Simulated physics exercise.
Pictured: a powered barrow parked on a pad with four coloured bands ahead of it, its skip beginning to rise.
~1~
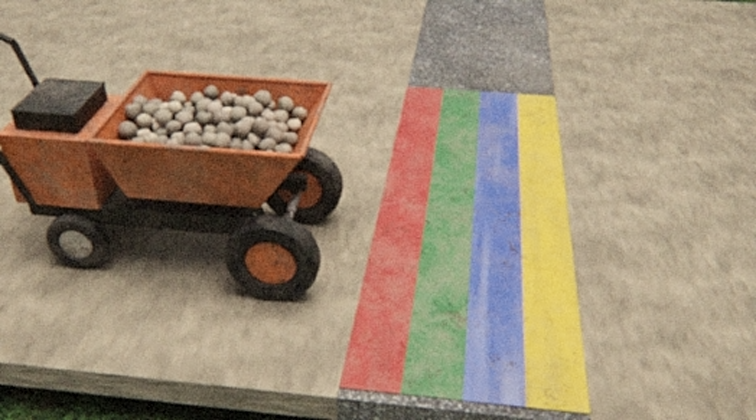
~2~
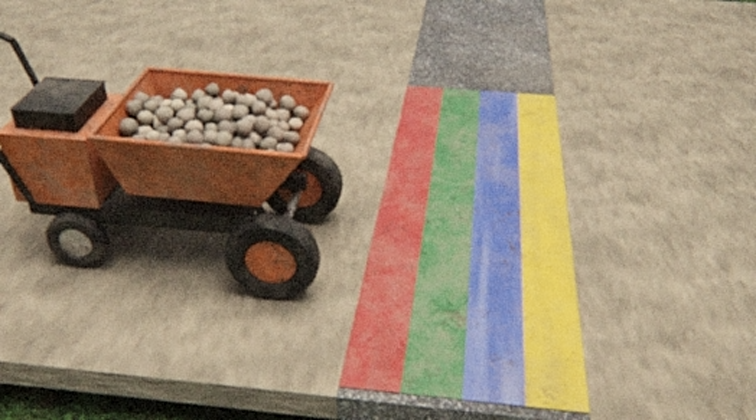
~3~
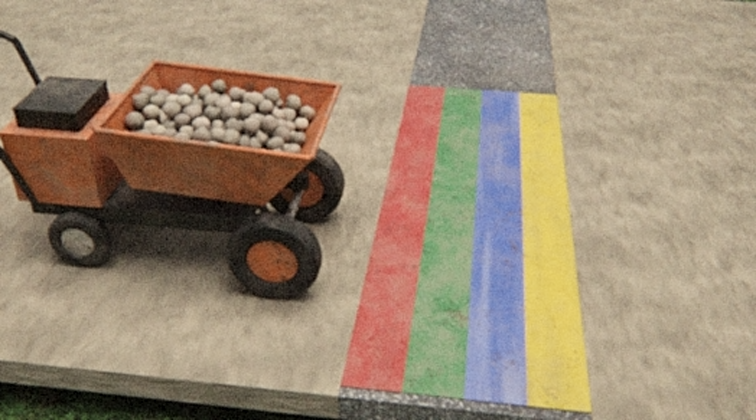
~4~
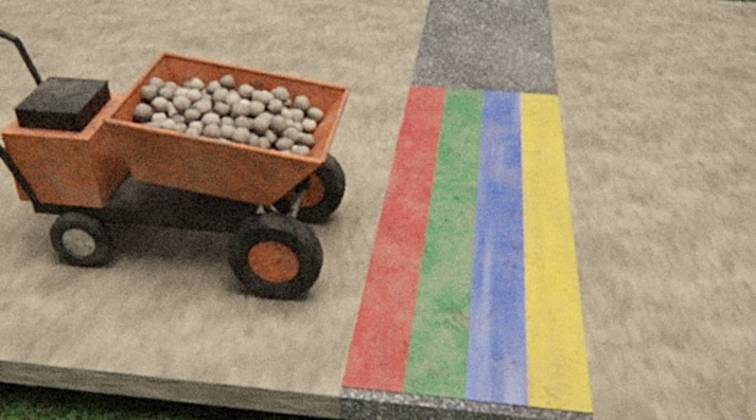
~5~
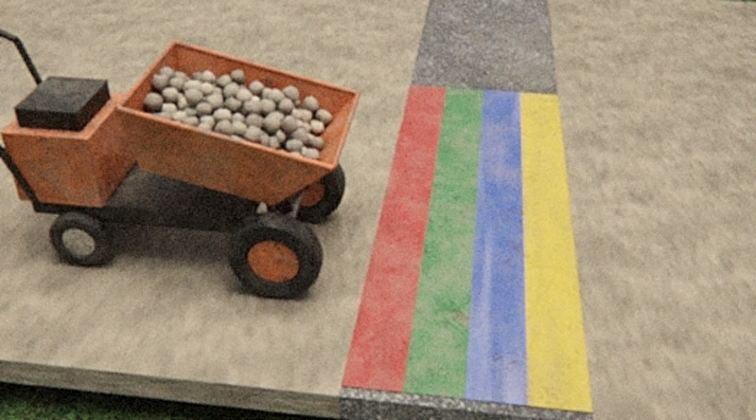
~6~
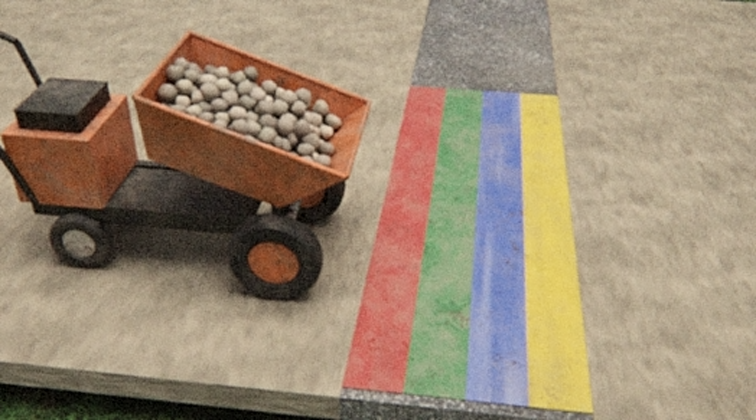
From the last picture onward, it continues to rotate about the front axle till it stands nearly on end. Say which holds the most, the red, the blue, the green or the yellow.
I would say the green one.
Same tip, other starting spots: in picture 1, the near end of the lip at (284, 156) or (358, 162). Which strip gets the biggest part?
Case 1 - green; case 2 - that blue strip.
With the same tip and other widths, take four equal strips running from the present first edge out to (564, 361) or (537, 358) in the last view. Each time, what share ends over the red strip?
In turn, 10 and 0 in a hundred.
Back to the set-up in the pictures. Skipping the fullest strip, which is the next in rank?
It's the blue strip.
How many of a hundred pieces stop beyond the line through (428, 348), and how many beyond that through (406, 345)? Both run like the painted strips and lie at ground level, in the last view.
Respectively 60 and 70 %.
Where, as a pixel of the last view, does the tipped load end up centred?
Roughly at (468, 263), give or take.
Shortly afterwards, skip tipped steeply; the whole lot in the skip.
Next, skip tipped right over; the bulk in the skip; near a quarter over the green strip; only a few over the blue strip; only a few falling.
Some moments later, skip tipped right over; near a quarter in the skip; a little over the red strip; near a third over the green strip; near a quarter over the blue strip; a little over the yellow strip; only a few off the paint.
In the end, skip tipped right over; near a quarter in the skip; a little over the red strip; near a third over the green strip; near a quarter over the blue strip; a little over the yellow strip; only a few off the paint.
